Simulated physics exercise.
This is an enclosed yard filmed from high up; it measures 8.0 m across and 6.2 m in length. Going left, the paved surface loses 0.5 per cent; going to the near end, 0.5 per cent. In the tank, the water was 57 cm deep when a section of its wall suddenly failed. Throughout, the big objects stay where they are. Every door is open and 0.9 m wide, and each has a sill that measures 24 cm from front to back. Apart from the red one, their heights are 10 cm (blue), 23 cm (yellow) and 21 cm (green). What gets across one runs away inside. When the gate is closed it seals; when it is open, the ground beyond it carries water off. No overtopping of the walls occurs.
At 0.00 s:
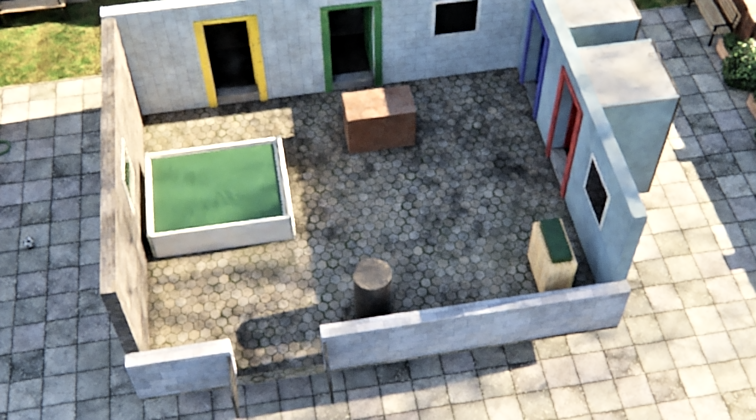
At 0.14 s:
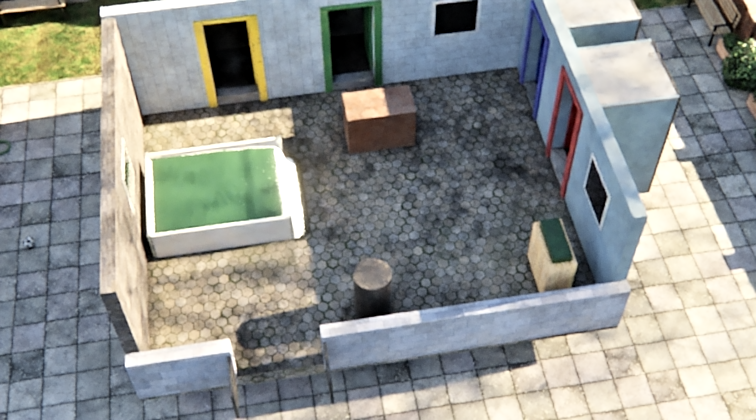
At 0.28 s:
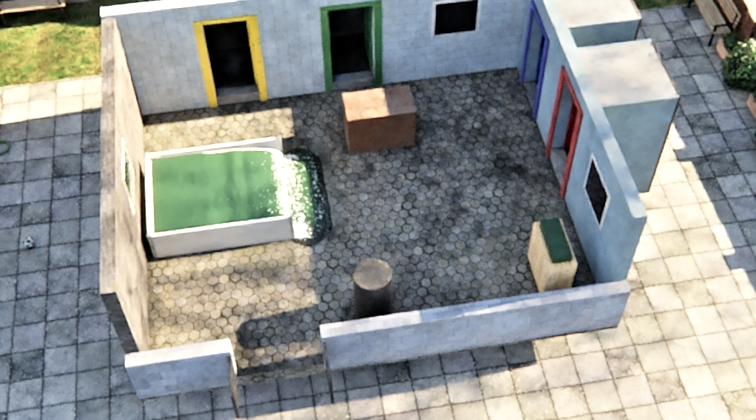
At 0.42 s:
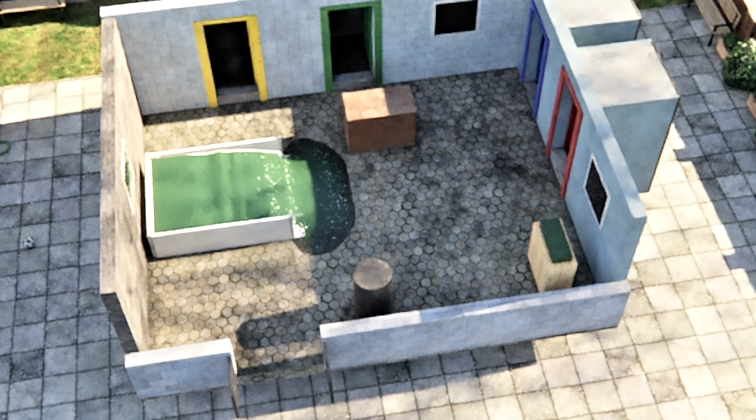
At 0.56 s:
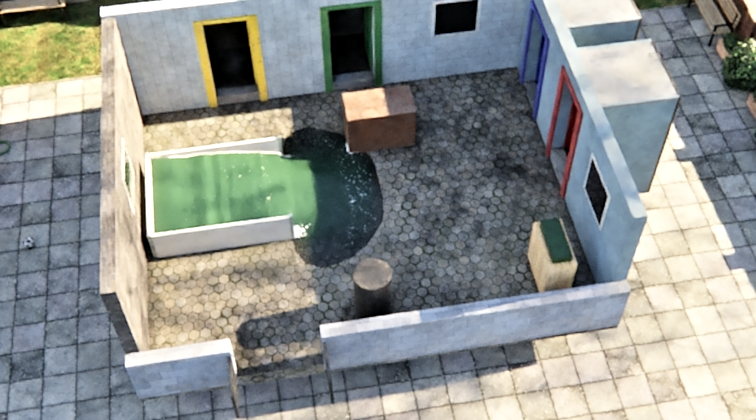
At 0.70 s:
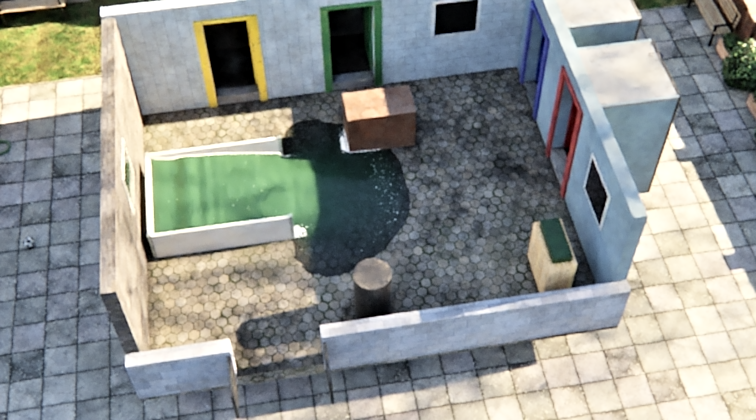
In the video, a white-walled tank of green water stands in a paved yard until its right side gives way, and the water pours out, spreading rightward across the paving and around the base of a brown block.
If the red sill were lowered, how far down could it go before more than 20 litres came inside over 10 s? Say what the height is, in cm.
Down to about 18 cm.
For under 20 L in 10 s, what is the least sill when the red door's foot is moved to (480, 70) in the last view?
It needs about 9.5 cm.
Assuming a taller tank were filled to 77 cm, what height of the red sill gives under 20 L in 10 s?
Then around 27 centimetres.
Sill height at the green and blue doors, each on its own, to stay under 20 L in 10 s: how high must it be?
About 8.0 cm at green and 7.0 cm at blue.
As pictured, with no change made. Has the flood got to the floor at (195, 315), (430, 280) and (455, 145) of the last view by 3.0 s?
So the three spots come out spared, swamped, swamped, in that order.
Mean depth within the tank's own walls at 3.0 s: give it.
About 17 centimetres on average.
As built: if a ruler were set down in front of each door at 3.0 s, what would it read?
Lab note, cm: Blue 10; red 24; yellow 2; green 11.
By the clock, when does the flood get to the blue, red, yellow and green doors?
Blue at 2.4 s, red at 1.6 s, yellow at 2.6 s and green at 1.4 s.
After 1.4 s water covers 30 % of the floor, deepest (28 cm) near (343, 150); it has not reached the red door.
After 3.0 s water covers 60 % of the floor, deepest (25 cm) near (551, 170); 24 cm at the red door, 0 litres in over its 27 cm sill.
After 10.0 s water covers 100 % of the floor, deepest (12 cm) near (411, 337); 5 cm at the red door, 0 litres in over its 27 cm sill.
At the red door as built, the water arrived by 1.7 s and peaked near 24 cm at 3.0 s.
Run again over the same 10 s with other heights there, 36 litres in over 16.5 cm, 3 litres over 22.5 cm. The limit of 20 litres is kept from about 18 cm up.
